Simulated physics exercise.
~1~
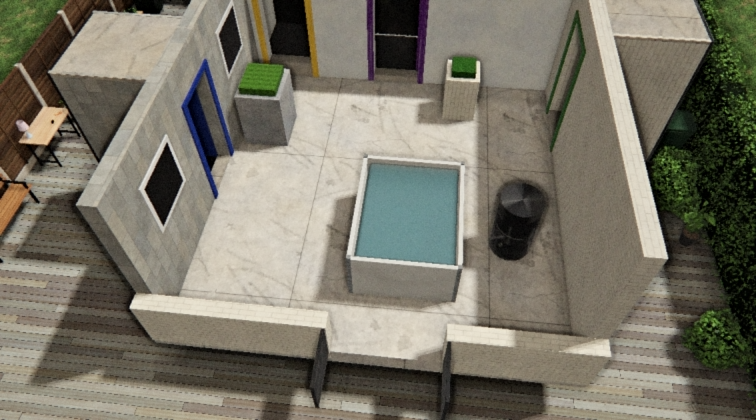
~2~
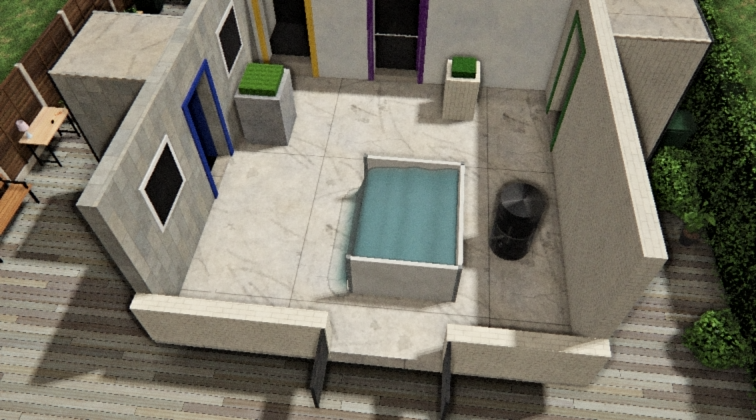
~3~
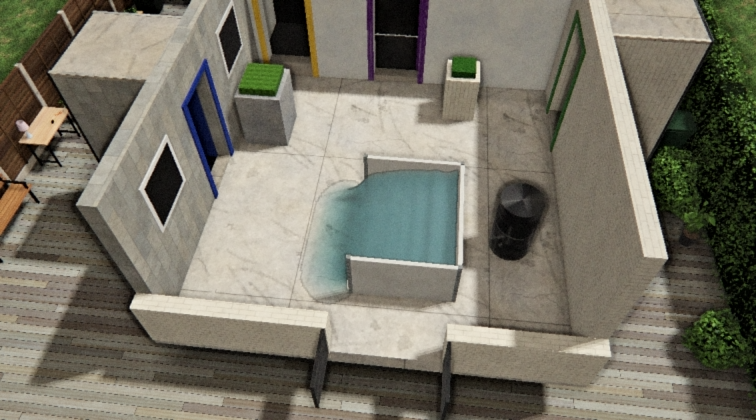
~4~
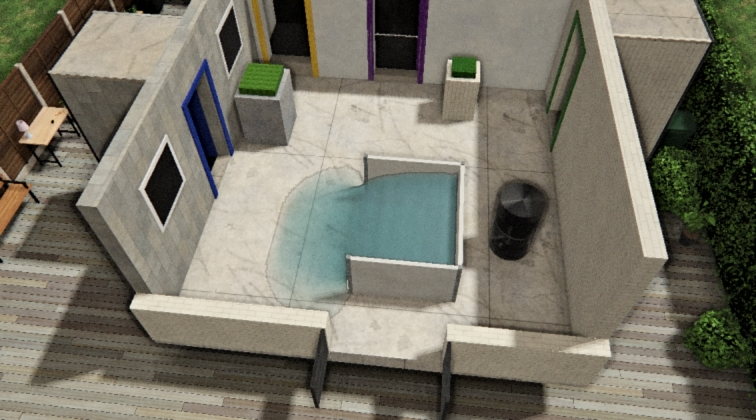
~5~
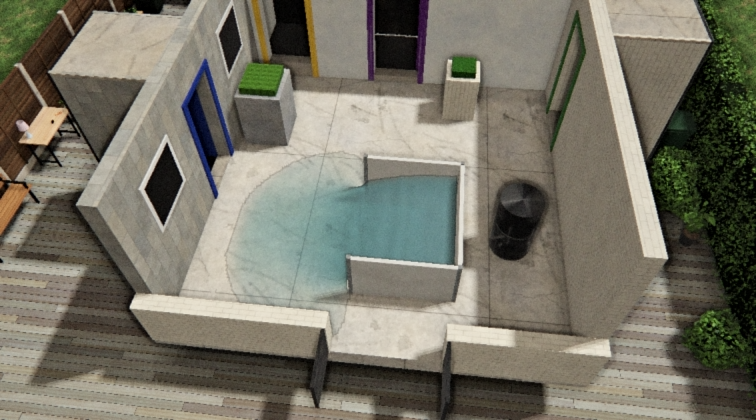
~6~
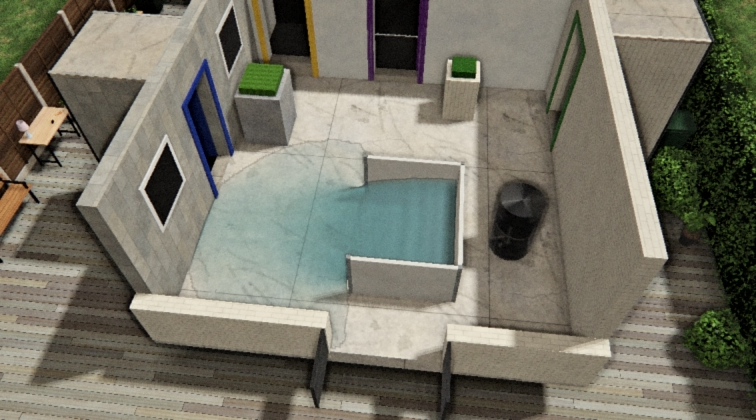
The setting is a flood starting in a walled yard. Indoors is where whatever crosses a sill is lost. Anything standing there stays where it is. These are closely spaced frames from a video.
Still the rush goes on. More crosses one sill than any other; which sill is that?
The blue one.
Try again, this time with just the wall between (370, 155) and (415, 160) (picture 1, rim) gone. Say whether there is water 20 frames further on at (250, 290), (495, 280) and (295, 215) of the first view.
Untouched, untouched, untouched.
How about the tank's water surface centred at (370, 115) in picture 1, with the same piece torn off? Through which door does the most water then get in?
That would be the blue one.
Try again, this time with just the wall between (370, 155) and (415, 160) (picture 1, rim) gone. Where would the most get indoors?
The door marked purple.
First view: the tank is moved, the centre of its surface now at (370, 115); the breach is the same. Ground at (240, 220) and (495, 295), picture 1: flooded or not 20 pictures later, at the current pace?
The first point is taken by the flood and the second is unwetted.
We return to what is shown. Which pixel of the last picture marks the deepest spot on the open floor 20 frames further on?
Answer: (254, 148).
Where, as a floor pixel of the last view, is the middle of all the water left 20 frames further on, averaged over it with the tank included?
Point: (293, 215).
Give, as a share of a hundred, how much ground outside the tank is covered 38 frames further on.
Near 80 in a hundred.
A moment on, water covers 35 % of the floor; purple door not reached, blue door a lot in, yellow door not reached, green door not reached.
Next, water covers 40 % of the floor; purple door not reached, blue door a lot in, yellow door wet at the sill, nothing in, green door not reached.
Then, water covers 50 % of the floor; purple door wet at the sill, nothing in, blue door a lot in, yellow door wet at the sill, nothing in, green door not reached.
Later, water covers 80 % of the floor; purple door wet at the sill, nothing in, blue door a lot in, yellow door wet at the sill, nothing in, green door not reached.
In the end, water covers 100 % of the floor; purple door wet at the sill, nothing in, blue door a lot in, yellow door wet at the sill, nothing in, green door wet at the sill, nothing in; the blue door has let in the most.
